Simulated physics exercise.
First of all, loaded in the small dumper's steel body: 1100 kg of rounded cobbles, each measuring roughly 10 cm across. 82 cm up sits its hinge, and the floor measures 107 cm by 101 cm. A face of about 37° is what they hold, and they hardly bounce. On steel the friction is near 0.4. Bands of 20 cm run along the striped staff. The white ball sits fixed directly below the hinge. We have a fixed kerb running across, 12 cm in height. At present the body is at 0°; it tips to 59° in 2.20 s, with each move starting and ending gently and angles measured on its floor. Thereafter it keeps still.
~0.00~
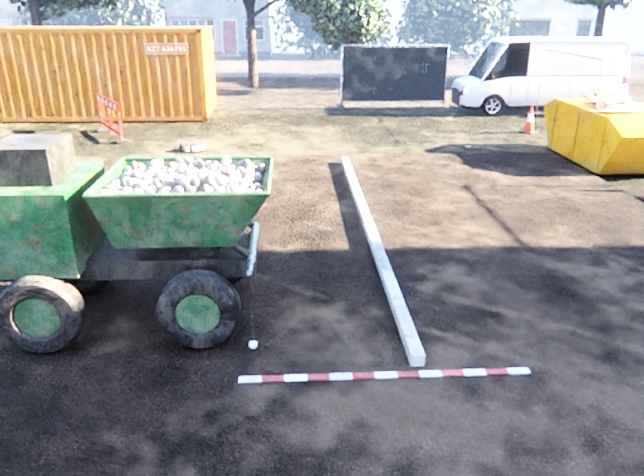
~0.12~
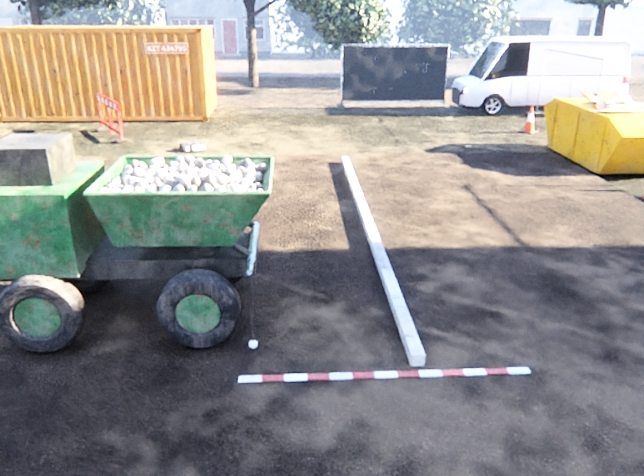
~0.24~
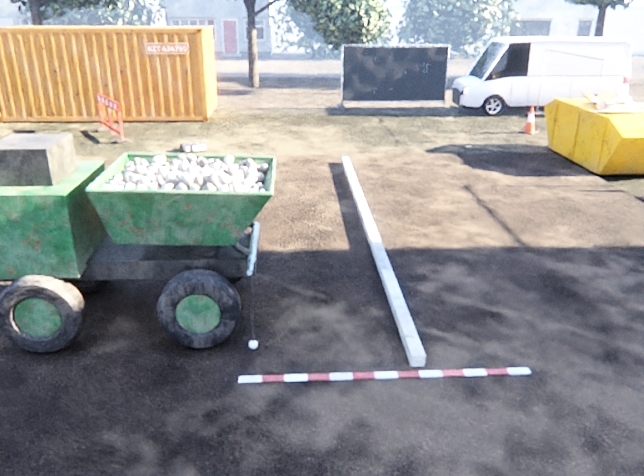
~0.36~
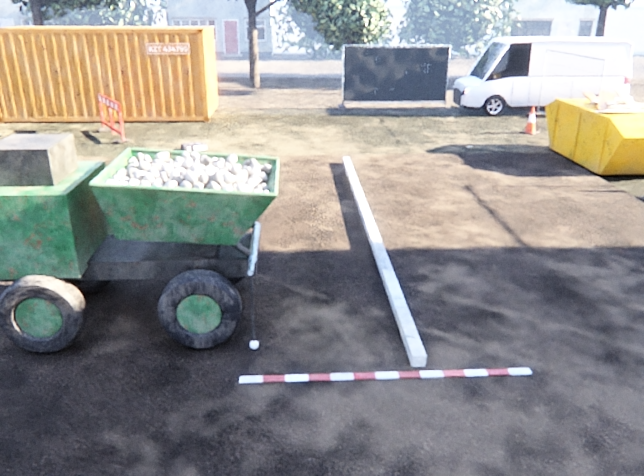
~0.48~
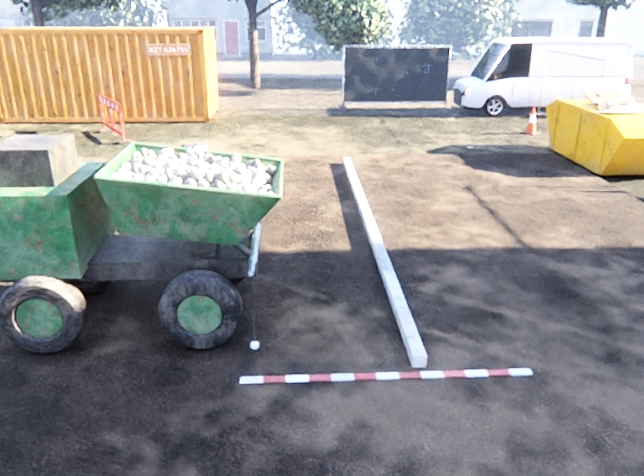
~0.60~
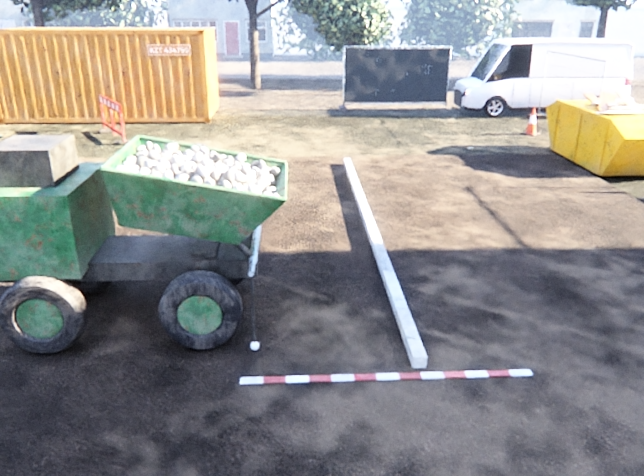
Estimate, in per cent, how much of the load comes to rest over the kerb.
5 %.
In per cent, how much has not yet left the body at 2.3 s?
Estimate: Approx. 85 %.
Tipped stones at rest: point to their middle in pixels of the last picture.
Middle at around (361, 305), I'd say.
After 1.6 s the floor is at 50°; 100 % in the body; the foremost stones are at (318, 206).
After 2.3 s the floor is at 59°; 85 % in the body, 15 % on this side of the kerb; the foremost stones are at (389, 311).
After 2.7 s the floor is at 59°; 69 % in the body, 30 % on this side of the kerb, 1 % over the kerb; the foremost stones are at (417, 307).
After 5.5 s the floor is at 59°; 36 % in the body, 60 % on this side of the kerb, 5 % over the kerb; the foremost stones are at (507, 310).
